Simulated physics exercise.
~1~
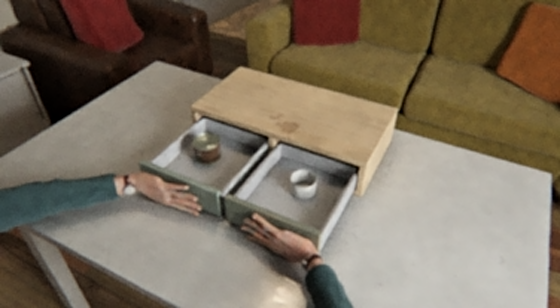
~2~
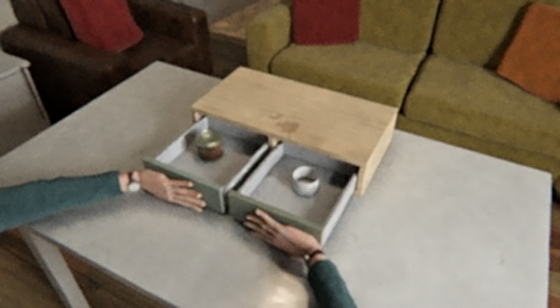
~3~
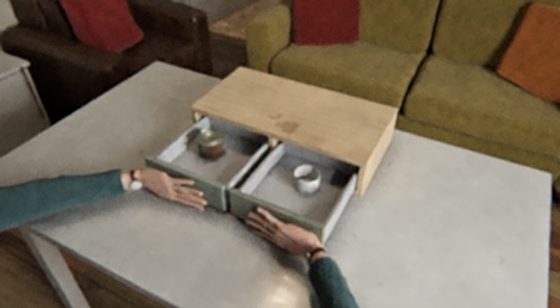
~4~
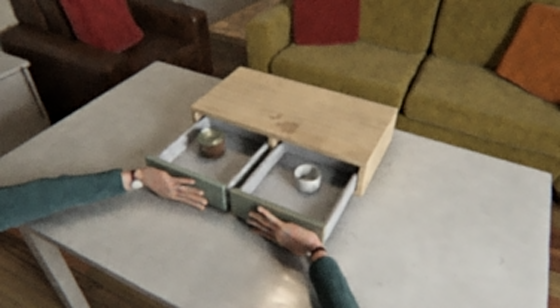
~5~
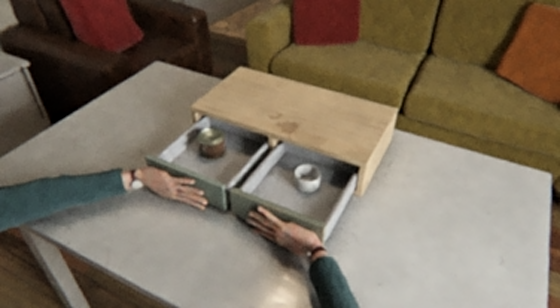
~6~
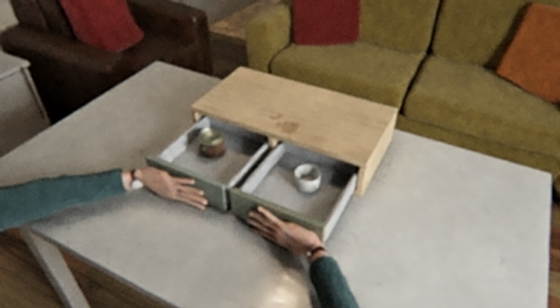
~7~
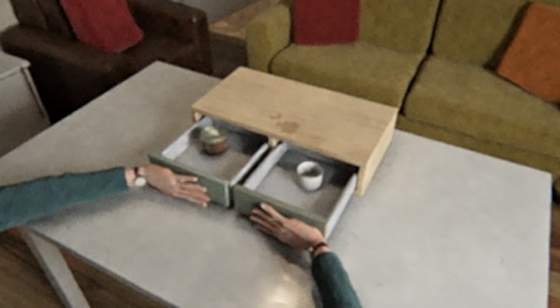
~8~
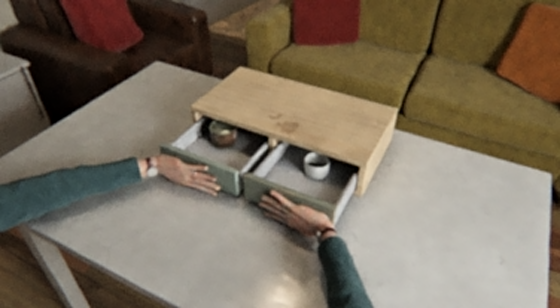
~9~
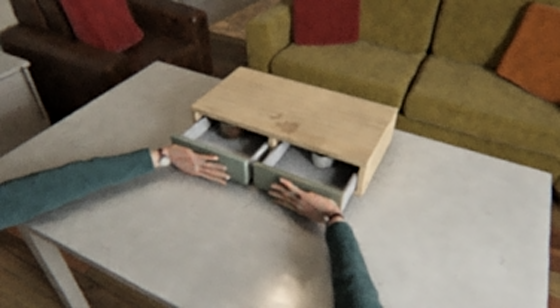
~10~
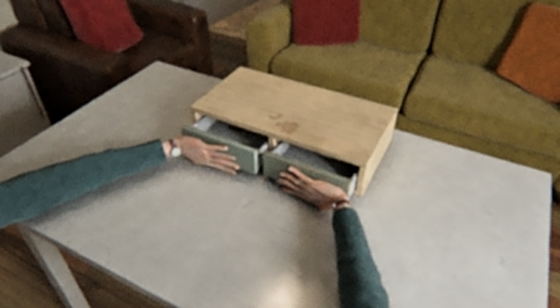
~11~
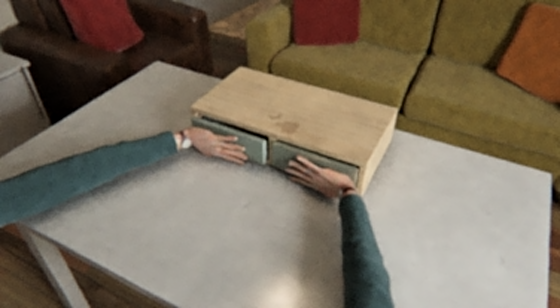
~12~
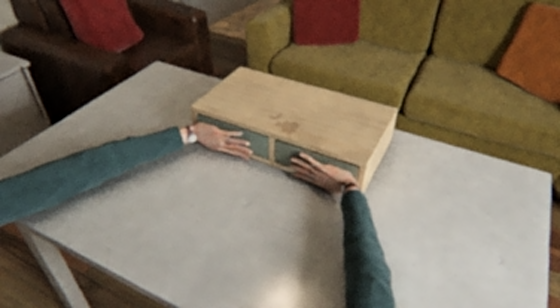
At first, a small wooden chest sits on a pale table with its two drawers pulled out, a brown pot in the left one and a white cup in the right one. Two hands in teal sleeves rest against the drawer fronts, and for a while almost nothing moves. Then the hands push both drawers inward together, away from the viewer. The pot and the cup ride back with them and slip out of sight beneath the chest's top. The hands keep pushing until both drawers are fully shut, and they end resting against the closed fronts.
